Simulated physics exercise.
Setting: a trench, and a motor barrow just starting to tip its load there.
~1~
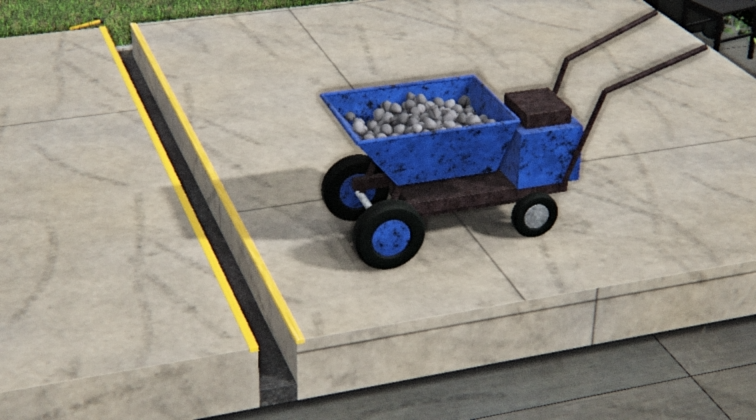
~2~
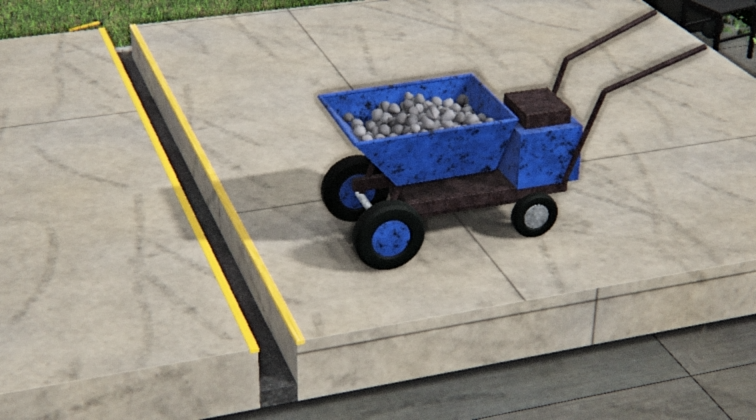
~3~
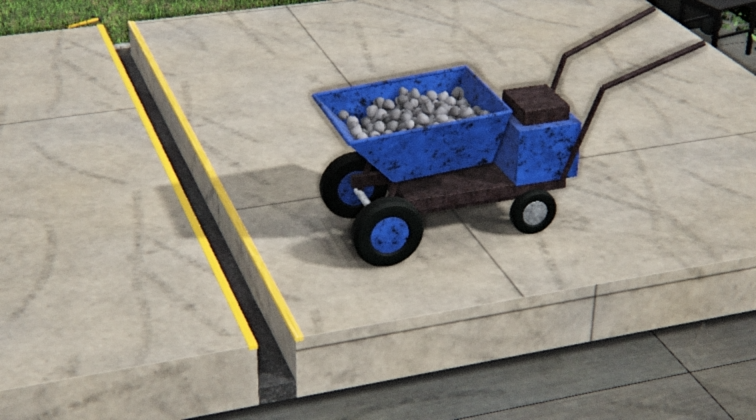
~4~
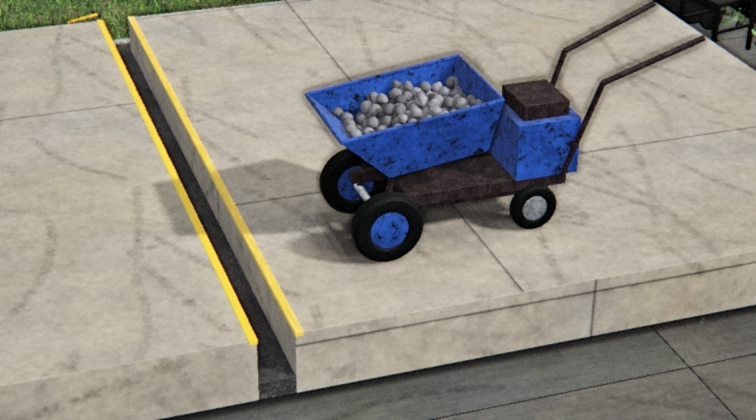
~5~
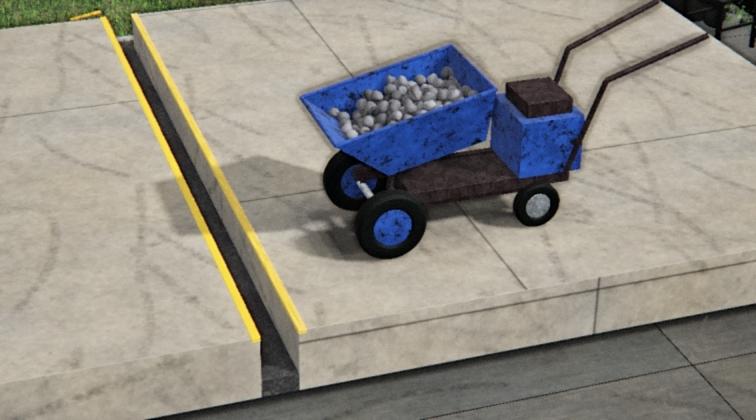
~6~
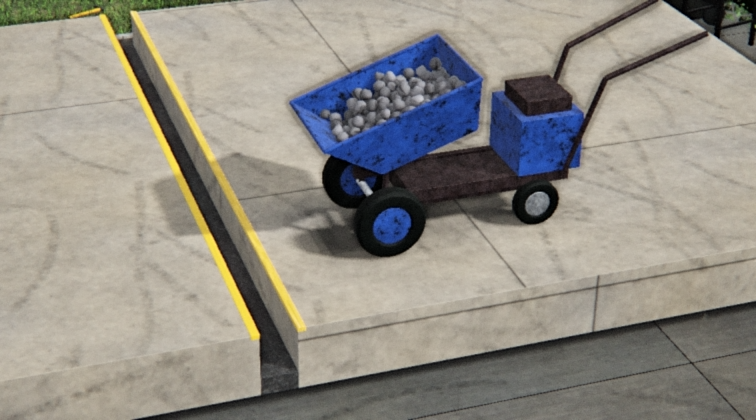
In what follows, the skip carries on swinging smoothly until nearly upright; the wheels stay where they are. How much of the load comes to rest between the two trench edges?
Ends mostly inside.
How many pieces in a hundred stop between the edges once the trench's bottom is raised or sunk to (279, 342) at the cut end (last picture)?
The share would be roughly 40 per cent.
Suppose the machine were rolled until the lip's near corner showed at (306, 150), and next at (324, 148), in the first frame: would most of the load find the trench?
The first place leaves the lesser portion between the edges, the second place the lesser portion.
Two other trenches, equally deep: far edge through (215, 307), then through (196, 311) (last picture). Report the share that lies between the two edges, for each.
100 %, 100 %.
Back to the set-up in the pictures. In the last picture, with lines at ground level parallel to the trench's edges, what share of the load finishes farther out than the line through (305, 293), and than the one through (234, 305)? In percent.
In order: 100 percent, then 20 percent.
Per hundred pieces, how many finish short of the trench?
About 5 %.
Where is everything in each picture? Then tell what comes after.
Lip of the skip (358, 143), level; top of the load (438, 130), round cobbles; first edge of the trench (284, 308); far edge (239, 315), the trench under half as wide as the skip, and about as deep as wide, in the first frame.
Lip of the skip (355, 145), level; top of the load (436, 130), in the second frame.
Lip of the skip (349, 144), tipped barely; top of the load (442, 113), in the third frame.
Lip of the skip (342, 143), tipped a little; top of the load (435, 105), in the fourth frame.
Lip of the skip (336, 146), tipped a little; top of the load (443, 98), in the fifth frame.
Lip of the skip (325, 152), tipped clearly; top of the load (431, 91); first edge of the trench (285, 296); far edge (240, 303), in the sixth frame.
Just after the last frame, skip tipped steeply; every one in the skip.
A moment on, skip tipped right over; roughly half in the skip; just a few short of the trench; roughly a third in or heaped over the trench; about a tenth beyond it; just a few falling.
Further on, skip tipped right over; just a few in the skip; just a few short of the trench; the larger part in or heaped over the trench; roughly a quarter beyond it.
When it is over, skip tipped right over; just a few in the skip; about a tenth short of the trench; the larger part in or heaped over the trench; roughly a quarter beyond it.
